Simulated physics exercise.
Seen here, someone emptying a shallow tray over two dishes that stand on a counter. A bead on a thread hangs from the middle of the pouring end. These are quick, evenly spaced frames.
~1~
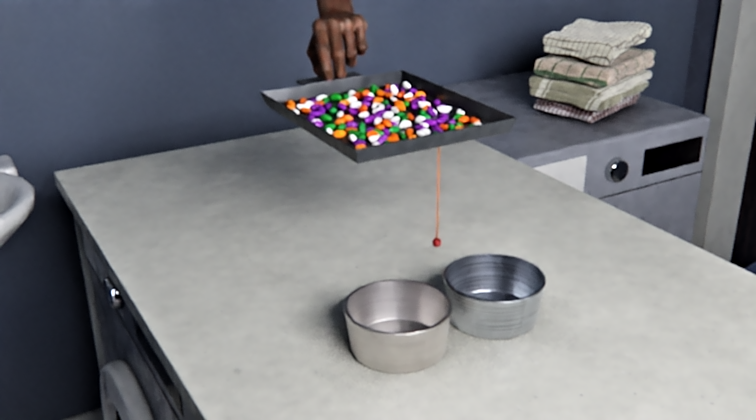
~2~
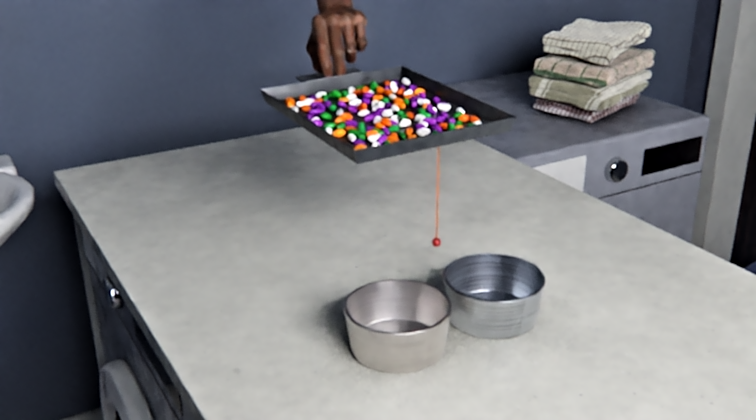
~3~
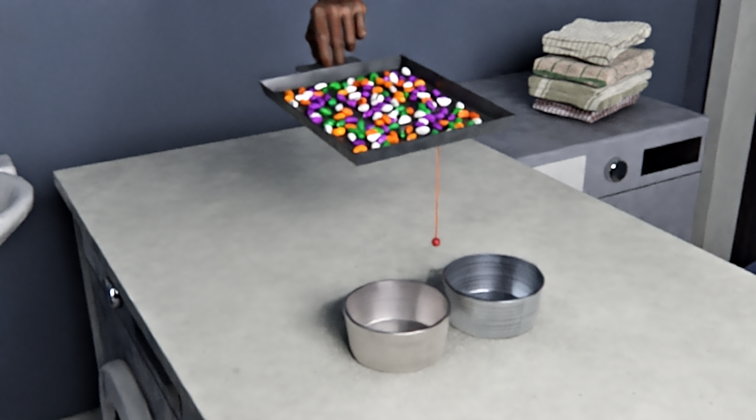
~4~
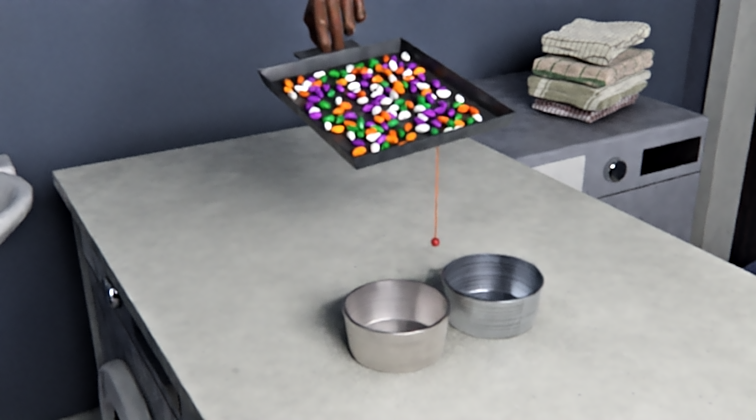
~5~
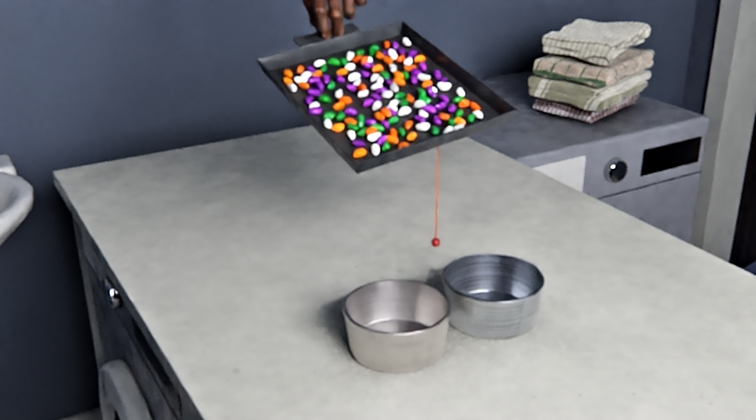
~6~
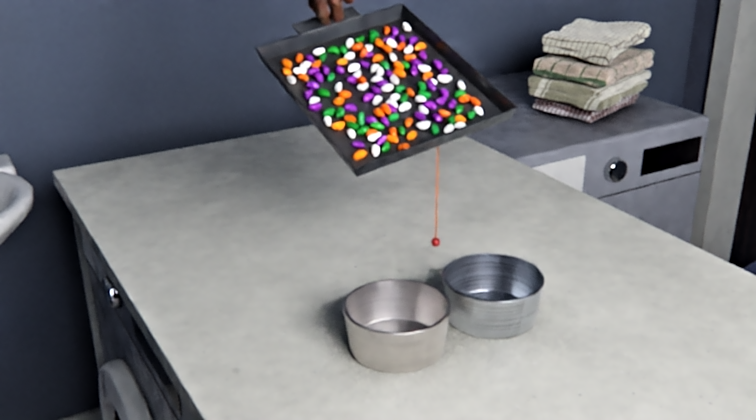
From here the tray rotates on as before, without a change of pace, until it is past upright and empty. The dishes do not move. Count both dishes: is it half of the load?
They take only the smaller part between them.
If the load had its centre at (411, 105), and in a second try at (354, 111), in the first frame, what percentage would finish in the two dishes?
In turn 20 and 30 in a hundred.
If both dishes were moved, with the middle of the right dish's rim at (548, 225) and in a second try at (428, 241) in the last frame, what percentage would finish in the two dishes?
Roughly 0 per cent, and 50 per cent.
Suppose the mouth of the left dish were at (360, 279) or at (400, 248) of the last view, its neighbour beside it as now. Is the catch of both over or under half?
One: Above a half. Two: The smaller part.
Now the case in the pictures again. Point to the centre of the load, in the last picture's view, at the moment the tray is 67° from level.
At about (381, 124).
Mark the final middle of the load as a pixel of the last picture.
Around (364, 316).
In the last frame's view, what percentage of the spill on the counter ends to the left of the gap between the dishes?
Near 100 %.
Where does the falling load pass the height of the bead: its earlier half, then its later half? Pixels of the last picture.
The first part at (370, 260); the rest at (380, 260).
Shortly afterwards, tray tipped steeply; all but a few on the tray; a little in the air.
Next, tray tipped past a quarter turn; a little on the tray; a little in the left dish; only a few in the right dish; near half outside both; near a quarter in the air.
Some moments later, tray tipped past a quarter turn; near a quarter in the left dish; only a few in the right dish; the bulk outside both.
In the end, tray tipped past a quarter turn; near a quarter in the left dish; only a few in the right dish; the bulk outside both.
